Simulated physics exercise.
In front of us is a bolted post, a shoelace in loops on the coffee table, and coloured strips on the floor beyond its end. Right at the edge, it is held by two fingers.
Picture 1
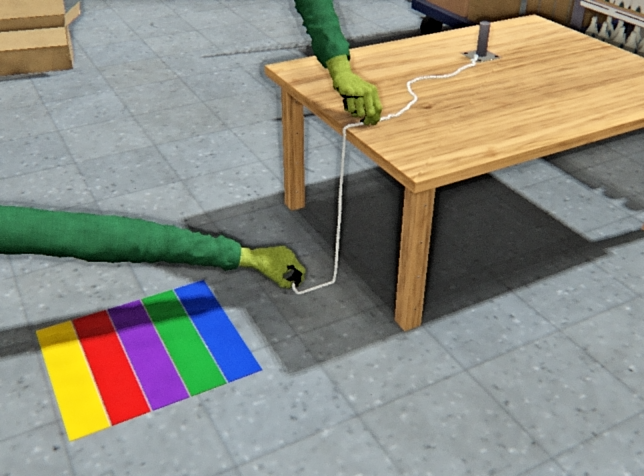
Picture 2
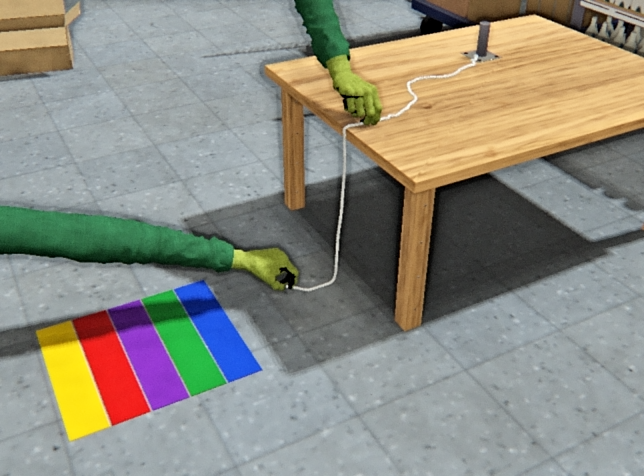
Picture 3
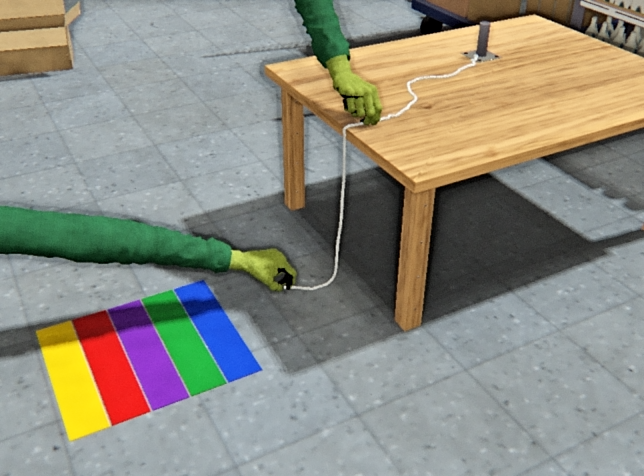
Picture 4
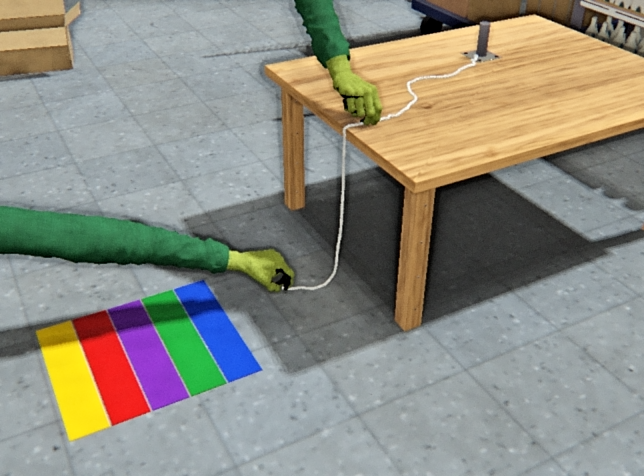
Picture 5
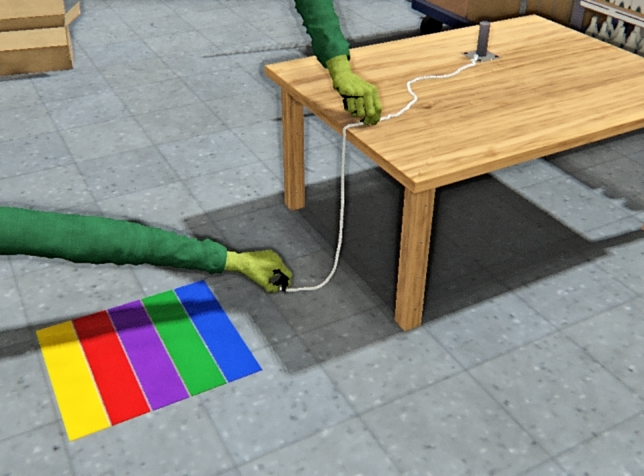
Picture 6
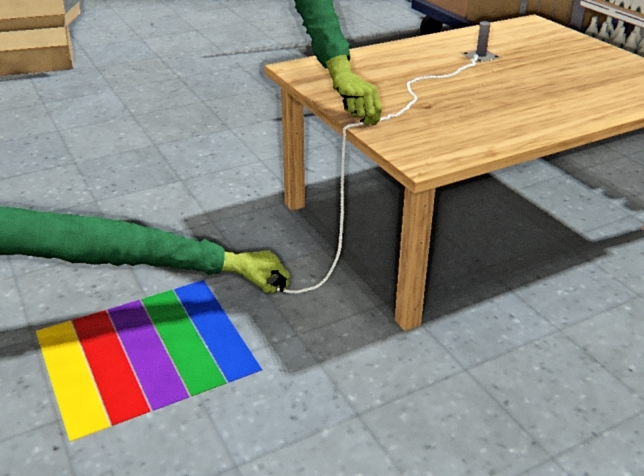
On the coffee table, one hand pins a shoelace while another draws its end slightly left.
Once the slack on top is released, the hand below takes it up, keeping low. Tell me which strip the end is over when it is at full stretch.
It is over the purple strip.
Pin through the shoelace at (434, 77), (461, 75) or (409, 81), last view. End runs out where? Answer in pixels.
In order of the tries: About (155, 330), about (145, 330), about (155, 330).
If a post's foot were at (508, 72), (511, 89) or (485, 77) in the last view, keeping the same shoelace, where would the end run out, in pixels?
The first try gives (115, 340), the second (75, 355) and the third (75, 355).
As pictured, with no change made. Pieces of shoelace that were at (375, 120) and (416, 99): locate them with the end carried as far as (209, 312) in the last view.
You'll see them at (341, 132) and then at (387, 104).
Soon after, end near (208, 312); over blue.
After that, end near (165, 326); over green.
At the stop, end near (139, 335); over purple. The purple one.
